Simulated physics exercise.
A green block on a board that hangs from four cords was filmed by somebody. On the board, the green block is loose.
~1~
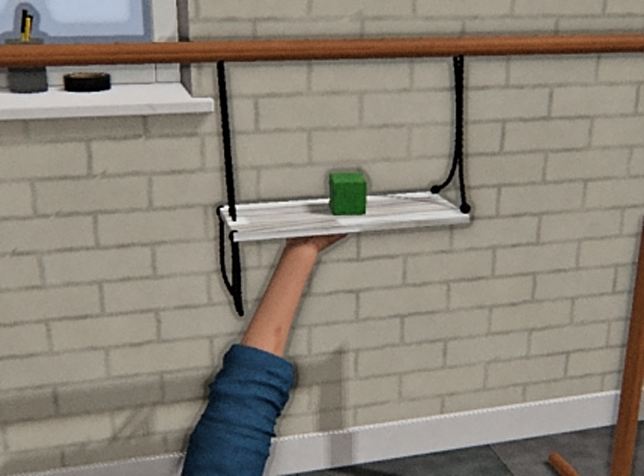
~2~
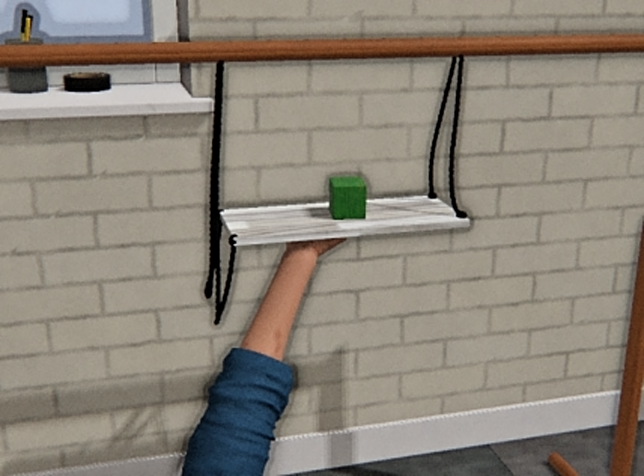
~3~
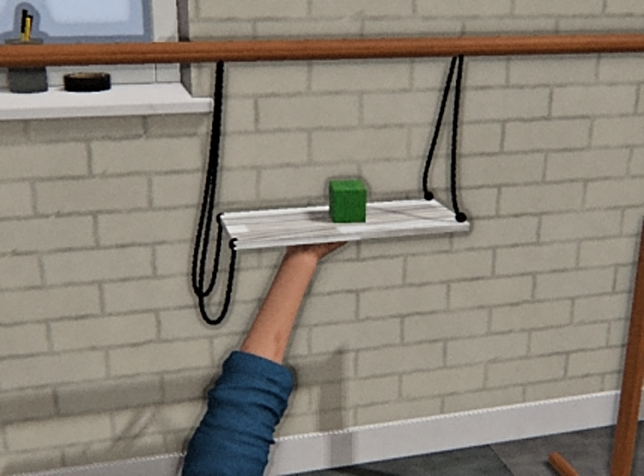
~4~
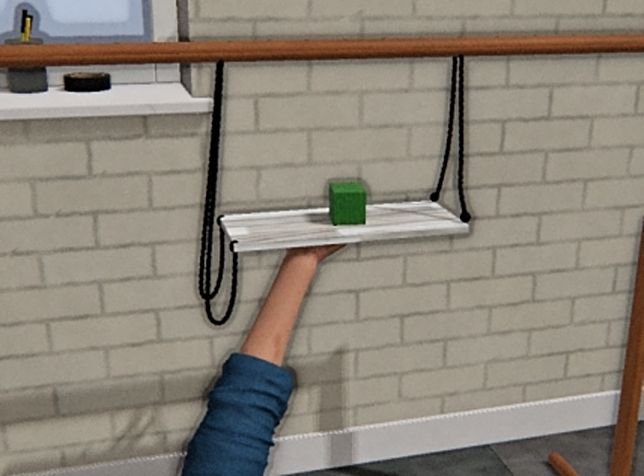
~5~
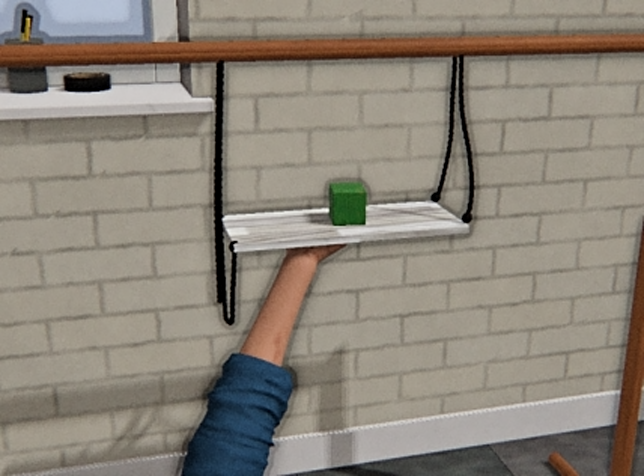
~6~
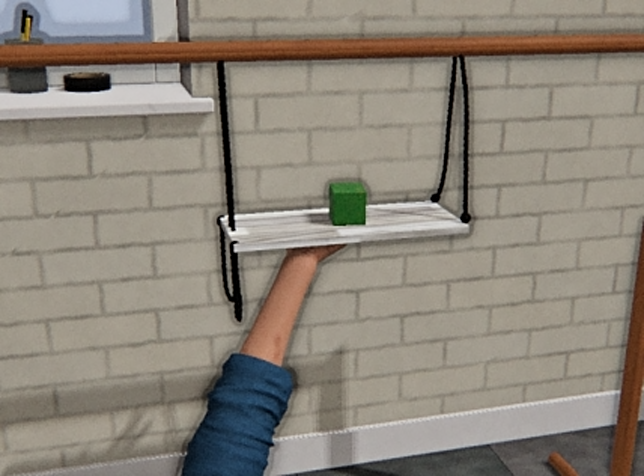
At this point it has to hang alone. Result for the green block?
It's likely to fall away leftward, if you ask me.
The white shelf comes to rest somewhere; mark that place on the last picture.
When things settle, its middle is close to (377, 300).
Then, 0.60 s past the final frame, board tipped 40° down to the left; block falling near (140, 448).
Then, 1.24 s past the final frame, board tipped 45° down to the left; block on the floor.
When it is over, board tipped 47° down to the left; block on the floor. The green block slides off to the left.
